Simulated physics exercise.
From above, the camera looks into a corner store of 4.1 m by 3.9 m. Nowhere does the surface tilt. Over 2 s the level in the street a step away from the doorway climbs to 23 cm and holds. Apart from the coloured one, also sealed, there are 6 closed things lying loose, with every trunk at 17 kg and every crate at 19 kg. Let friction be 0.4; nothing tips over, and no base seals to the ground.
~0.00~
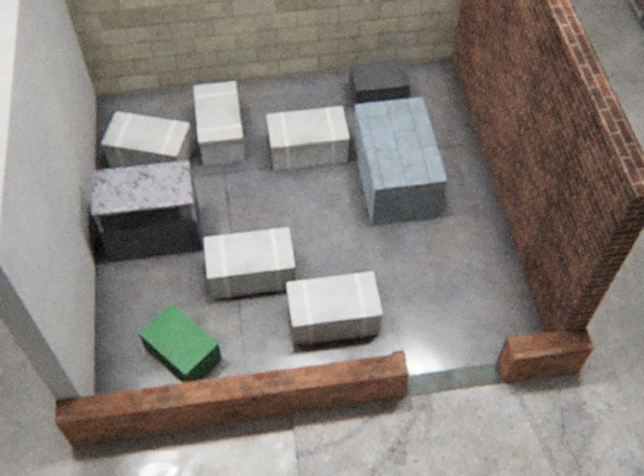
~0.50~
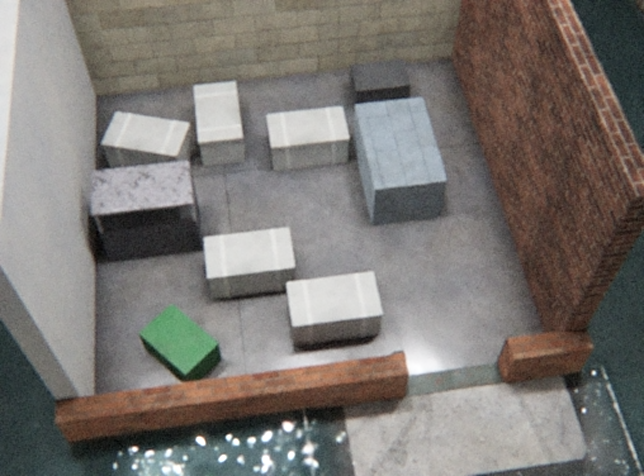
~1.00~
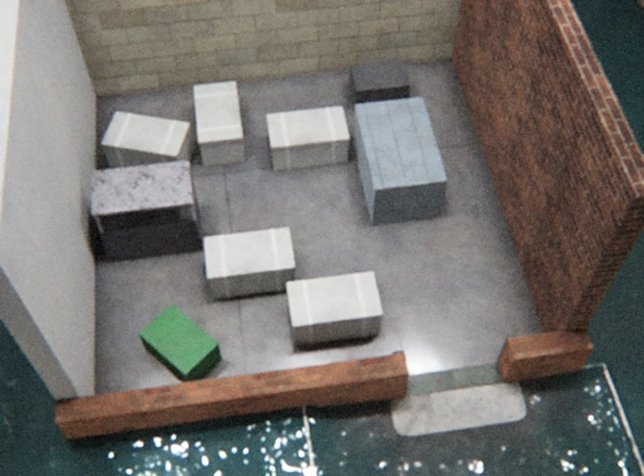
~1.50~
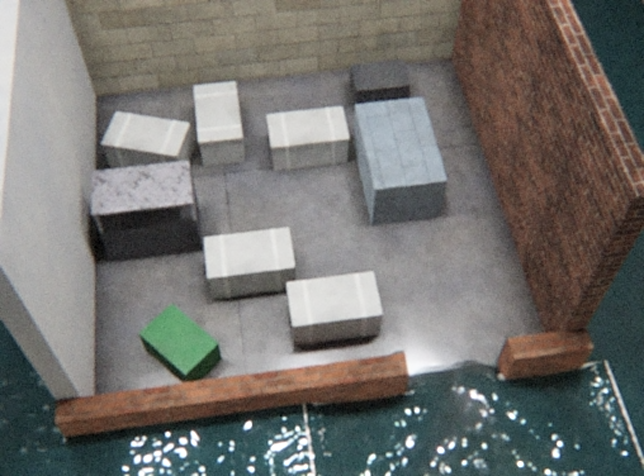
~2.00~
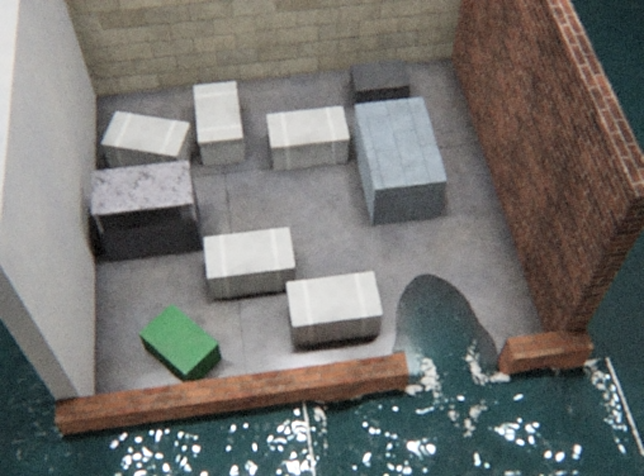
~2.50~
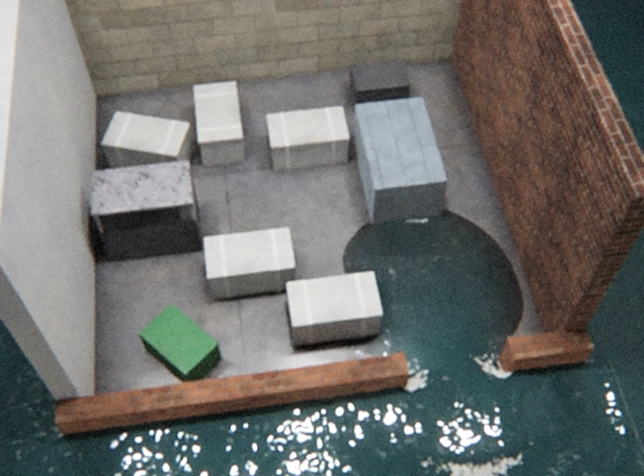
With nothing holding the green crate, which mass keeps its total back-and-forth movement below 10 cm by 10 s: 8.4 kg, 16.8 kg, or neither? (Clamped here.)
Only 16.8 kg.
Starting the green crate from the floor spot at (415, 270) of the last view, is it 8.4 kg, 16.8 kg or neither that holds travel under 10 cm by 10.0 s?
The answer: No weight will do.
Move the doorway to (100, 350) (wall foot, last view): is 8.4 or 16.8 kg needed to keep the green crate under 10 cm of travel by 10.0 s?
That way, neither mass suffices.
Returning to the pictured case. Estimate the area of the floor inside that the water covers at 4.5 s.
Roughly 8.0 m2.
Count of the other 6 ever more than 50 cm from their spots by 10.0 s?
Result: 3.
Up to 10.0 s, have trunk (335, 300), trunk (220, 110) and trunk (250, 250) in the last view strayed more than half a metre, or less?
Falls short; exceeds it; falls short.
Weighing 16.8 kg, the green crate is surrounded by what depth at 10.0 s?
Around 5 cm.
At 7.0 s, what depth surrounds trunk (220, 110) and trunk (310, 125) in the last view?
Around 6 cm and 7 cm.
After 3.5 s the green crate would be 0 cm from its start with 8.4 kg and 0 cm from its start with 16.8 kg; 0 cm of water round it then.
After 4.5 s the green crate would be 0 cm from its start with 8.4 kg and 0 cm from its start with 16.8 kg; 1 cm of water round it then.
After 7.0 s the green crate would be 0 cm from its start with 8.4 kg and 0 cm from its start with 16.8 kg; 2 cm of water round it then.
After 10.0 s the green crate would be 19 cm from its start with 8.4 kg and 0 cm from its start with 16.8 kg; 5 cm of water round it then.
